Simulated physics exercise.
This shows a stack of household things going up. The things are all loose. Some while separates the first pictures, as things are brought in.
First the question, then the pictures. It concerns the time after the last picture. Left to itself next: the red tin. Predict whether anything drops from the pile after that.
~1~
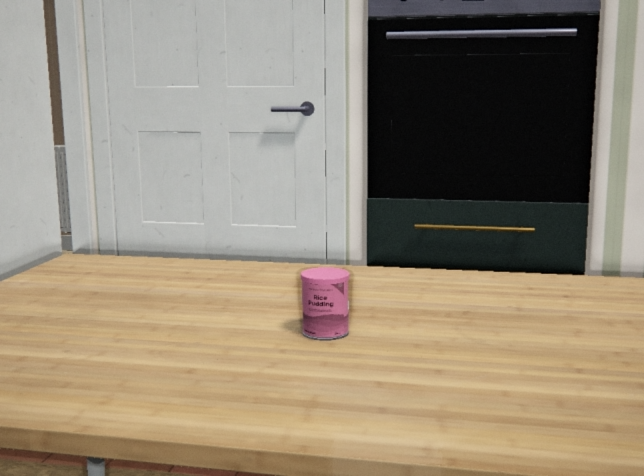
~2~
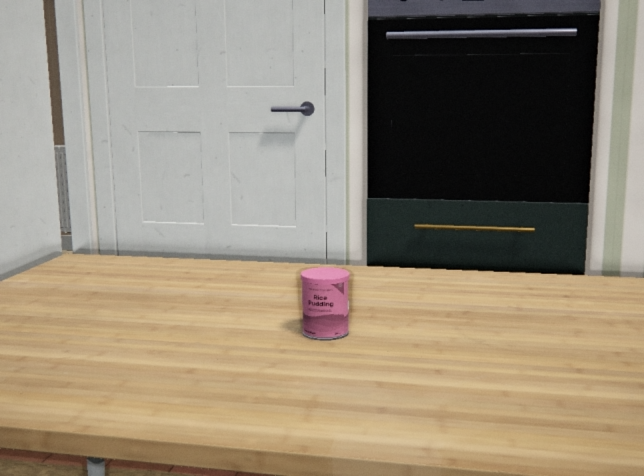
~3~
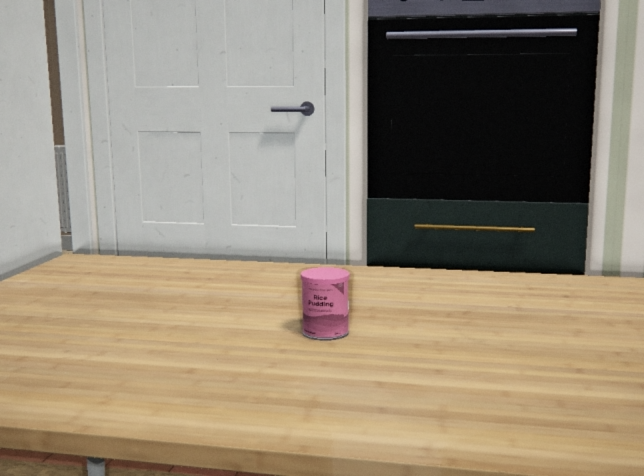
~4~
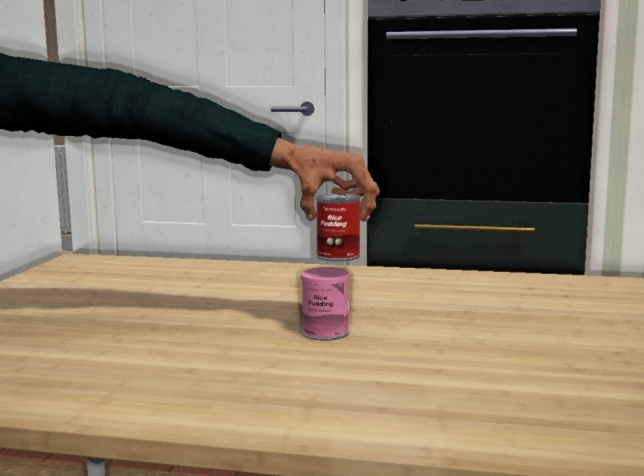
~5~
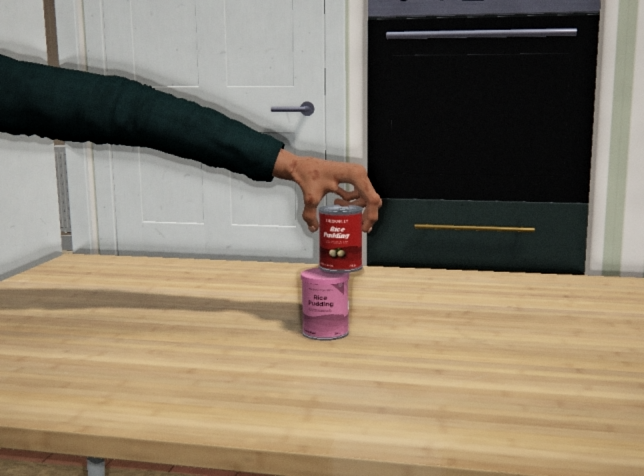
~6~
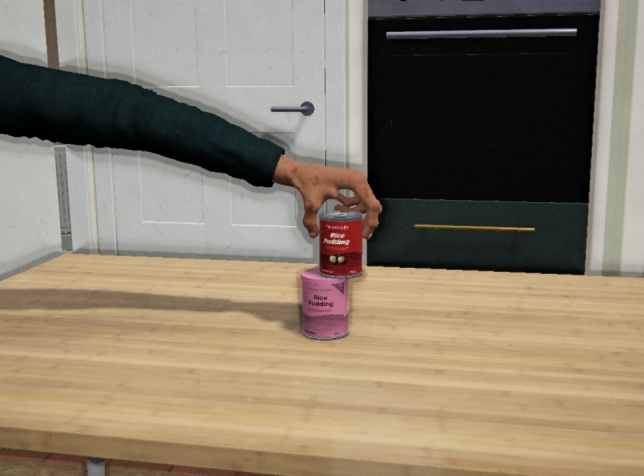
Nothing drops.
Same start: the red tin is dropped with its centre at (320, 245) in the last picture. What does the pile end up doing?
Result: Pile standing.
Then, 0.30 s later than the last frame, all is still.
Then, 0.70 s later than the last frame, red tin resting near (341, 245).
When it is over, both as before. End places, in pixels of the last picture, red tin near (341, 245). The pile stays up.
